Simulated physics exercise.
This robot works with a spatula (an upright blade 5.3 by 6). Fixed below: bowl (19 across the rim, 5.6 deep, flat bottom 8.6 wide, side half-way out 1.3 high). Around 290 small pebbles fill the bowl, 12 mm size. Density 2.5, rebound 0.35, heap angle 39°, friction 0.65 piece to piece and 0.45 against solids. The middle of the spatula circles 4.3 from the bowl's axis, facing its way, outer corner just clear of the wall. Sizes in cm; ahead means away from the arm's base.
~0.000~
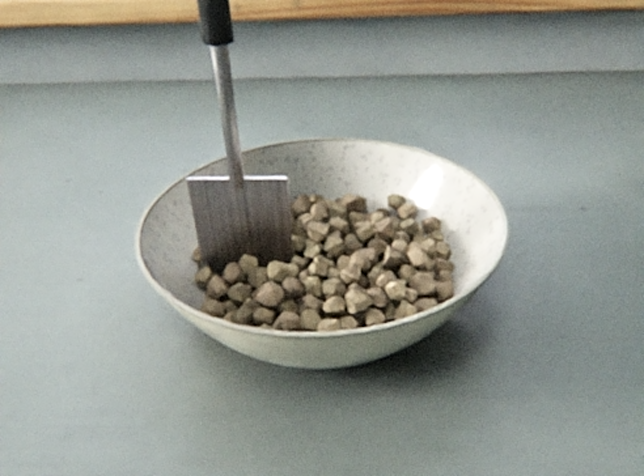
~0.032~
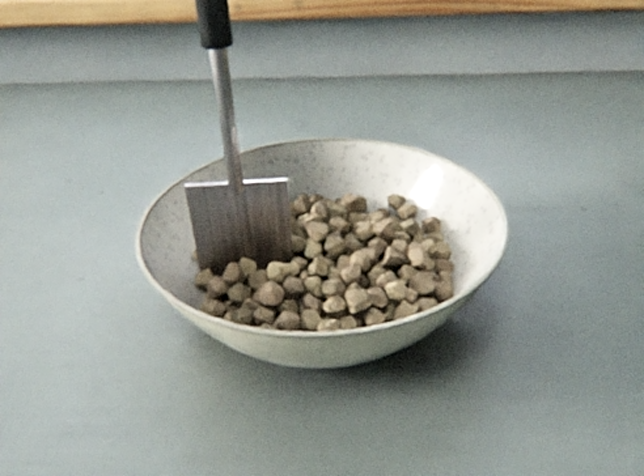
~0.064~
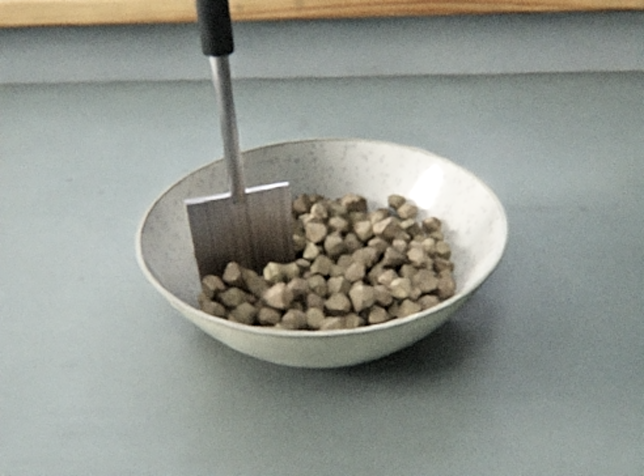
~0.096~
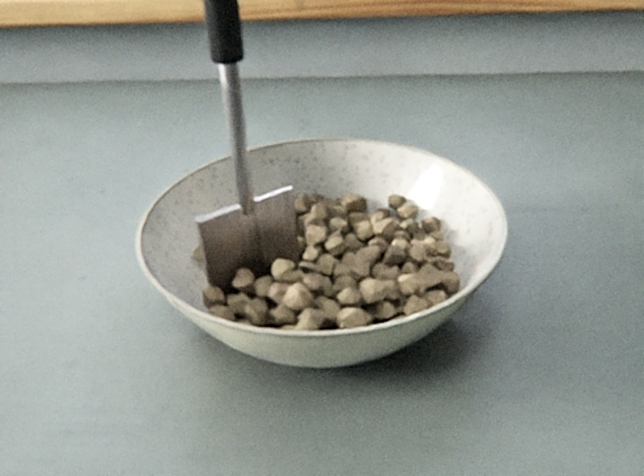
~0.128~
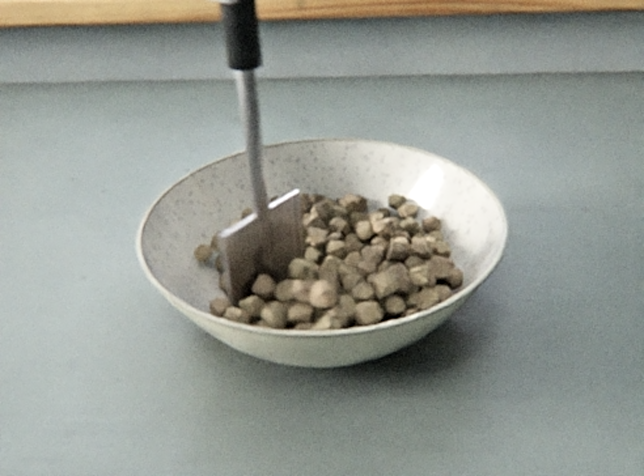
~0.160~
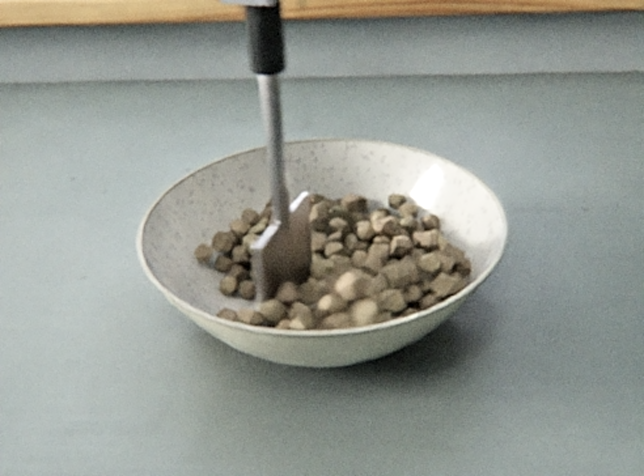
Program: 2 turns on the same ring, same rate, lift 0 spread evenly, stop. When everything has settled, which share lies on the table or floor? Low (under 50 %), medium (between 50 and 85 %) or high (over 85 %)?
Share on the table or floor: Low (under 50 %).
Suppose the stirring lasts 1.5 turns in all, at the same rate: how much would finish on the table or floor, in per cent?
Then about 35 per cent.
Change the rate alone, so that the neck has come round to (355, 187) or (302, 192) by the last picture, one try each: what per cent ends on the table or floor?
Some 60 and 45 per cent.
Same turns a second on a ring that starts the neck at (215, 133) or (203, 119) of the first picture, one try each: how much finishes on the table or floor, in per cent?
About 30 and 15 per cent.
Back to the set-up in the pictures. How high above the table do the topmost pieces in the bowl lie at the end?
Some 6.5 cm.
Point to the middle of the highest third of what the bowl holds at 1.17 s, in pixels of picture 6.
At about (363, 170).
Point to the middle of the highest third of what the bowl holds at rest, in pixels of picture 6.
Near (227, 301).
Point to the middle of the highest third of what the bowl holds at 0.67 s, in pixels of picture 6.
Near (198, 220).
After 0.67 s, 326° round, highest piece 8 above the table; 223 in the bowl, 58 on the table or floor, 6 in flight or on the tool.
After 1.17 s, 222° round, highest piece 7 above the table; 186 in the bowl, 100 on the table or floor, 1 in flight or on the tool.
After 1.63 s, 0° round, highest piece 6 above the table; 173 in the bowl, 114 on the table or floor.
After 2.33 s, 0° round, highest piece 6 above the table; 173 in the bowl, 114 on the table or floor.
In the end, 173 in the bowl, 114 on the table or floor. That is 40 % on the table or floor.
